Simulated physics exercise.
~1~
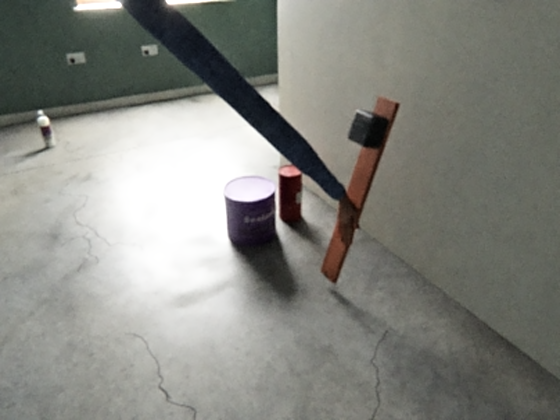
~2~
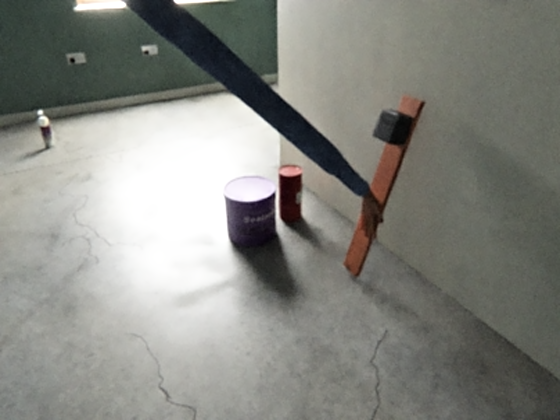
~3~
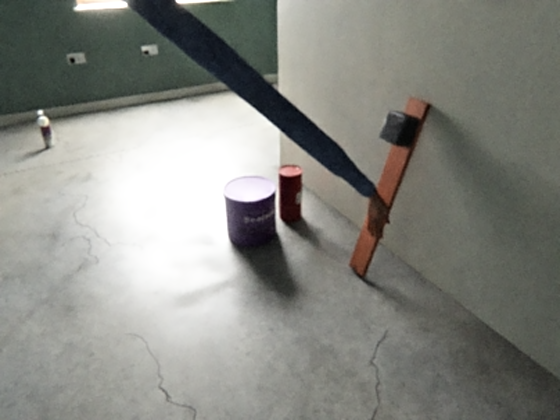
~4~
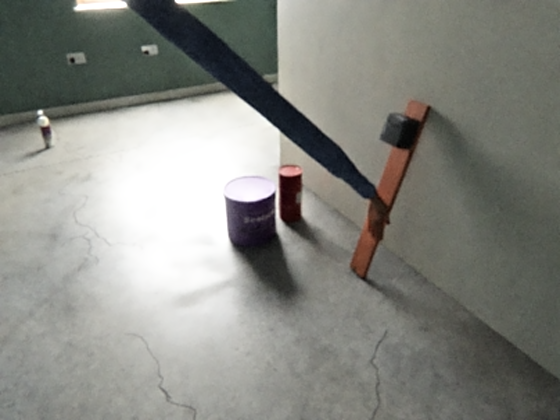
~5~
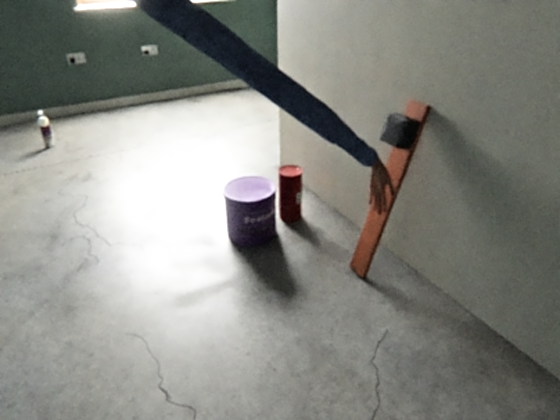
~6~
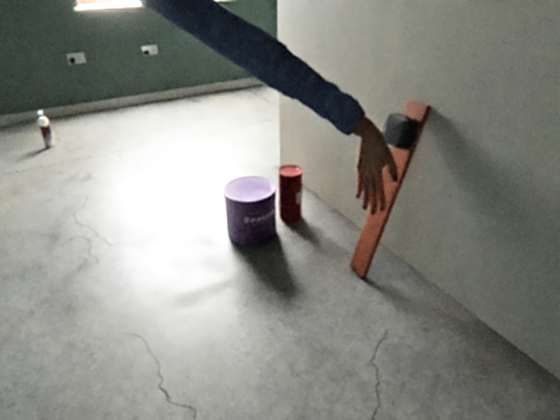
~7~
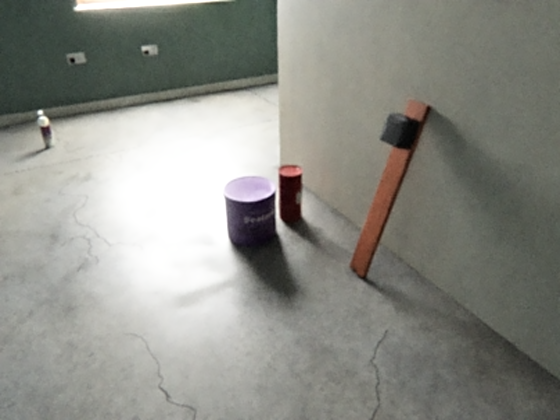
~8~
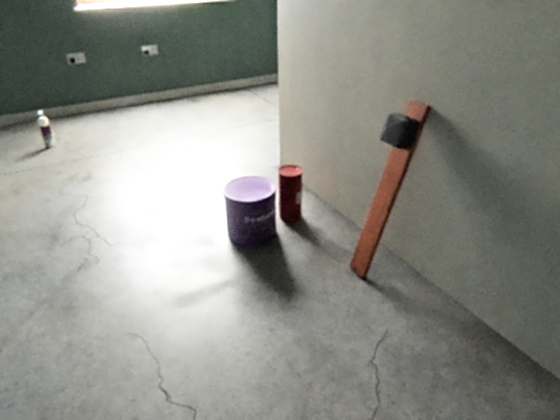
We see a hand lean an orange plank with a dark block near its top against a pale wall, right of a purple pail and a red canister. The hand lets go and withdraws, and the plank stays leaning while the pail and canister remain in place.
